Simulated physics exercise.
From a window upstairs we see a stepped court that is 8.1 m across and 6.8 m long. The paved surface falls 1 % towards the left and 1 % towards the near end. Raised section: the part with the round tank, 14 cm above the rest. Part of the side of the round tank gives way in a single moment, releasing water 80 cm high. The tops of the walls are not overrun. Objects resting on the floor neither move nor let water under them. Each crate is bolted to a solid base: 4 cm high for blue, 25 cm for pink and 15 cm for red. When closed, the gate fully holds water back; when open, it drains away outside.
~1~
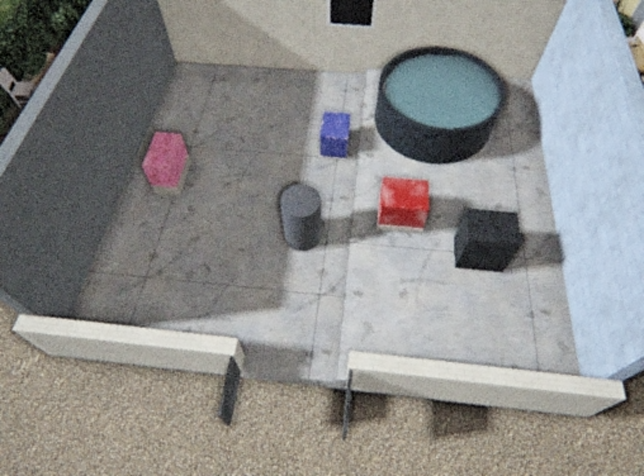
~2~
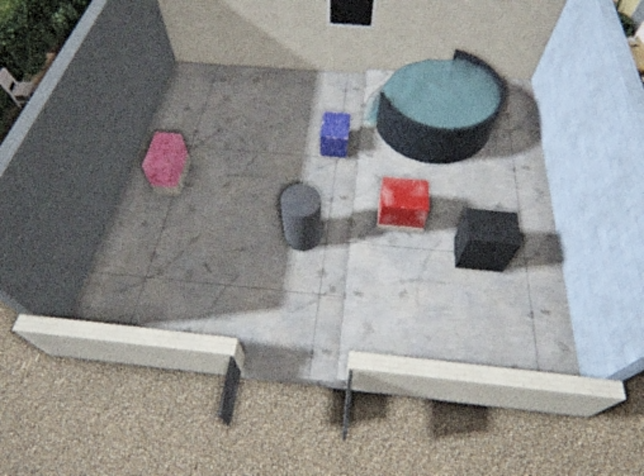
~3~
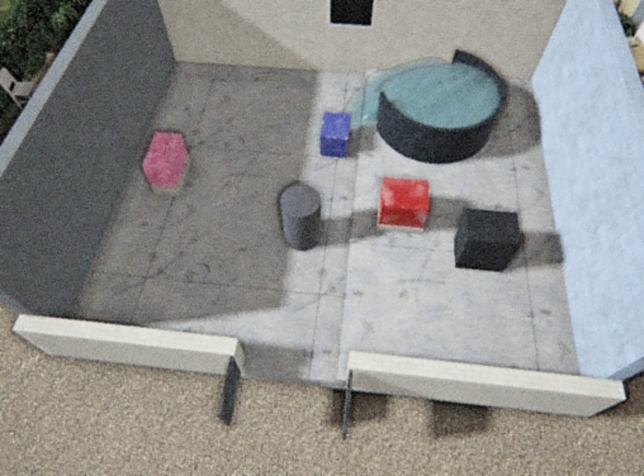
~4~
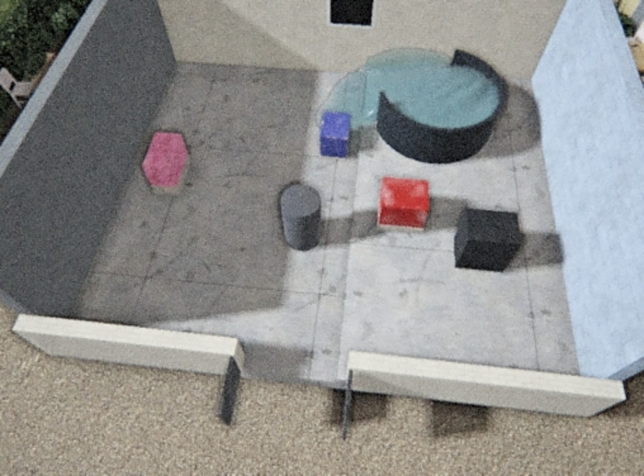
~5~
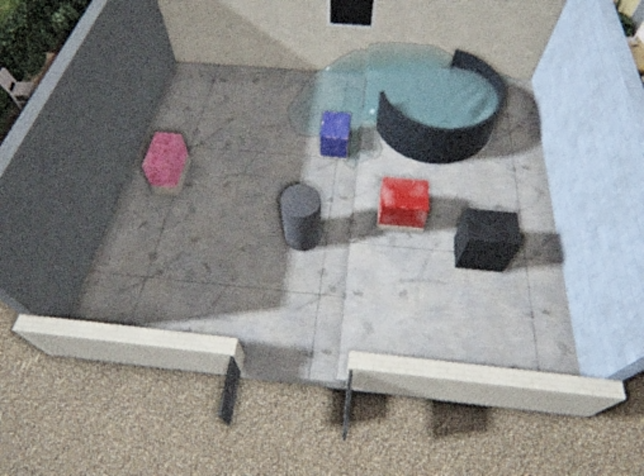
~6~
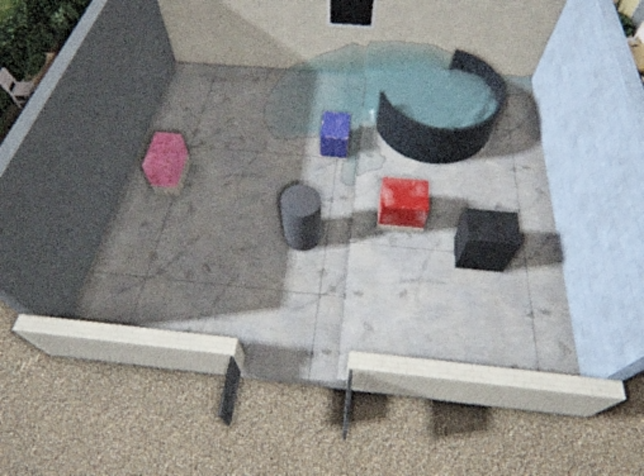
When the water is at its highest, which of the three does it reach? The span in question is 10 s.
The blue crate is reached; the pink crate is reached; the red crate is not reached.
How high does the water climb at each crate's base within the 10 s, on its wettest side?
Measured in centimetres, that comes to blue 13, pink 31 and red 8.
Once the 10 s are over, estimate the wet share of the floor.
90 %.
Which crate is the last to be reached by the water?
That would be the red one.
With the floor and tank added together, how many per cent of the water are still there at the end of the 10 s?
That would be close to 88 per cent.
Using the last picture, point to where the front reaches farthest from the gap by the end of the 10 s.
I'd put it close to (63, 336).
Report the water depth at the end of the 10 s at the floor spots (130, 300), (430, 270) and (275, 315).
Around 12 cm, 2 cm and 10 cm, in the order given.
A moment later water covers 30 % of the floor and is deepest (46 cm) near (419, 74); blue plinth reached, pink plinth not reached, red plinth not reached.
Soon after water covers 35 % of the floor and is deepest (52 cm) near (169, 79); blue plinth reached, pink plinth reached, red plinth not reached.
Next water covers 55 % of the floor and is deepest (36 cm) near (172, 160); blue plinth reached, pink plinth reached, red plinth not reached.
Later on water covers 80 % of the floor and is deepest (23 cm) near (67, 325); blue plinth reached, pink plinth reached, red plinth reached.
At the end water covers 90 % of the floor and is deepest (16 cm) near (63, 336); highest at the blue plinth 13 cm, highest at the pink plinth 31 cm, highest at the red plinth 8 cm.
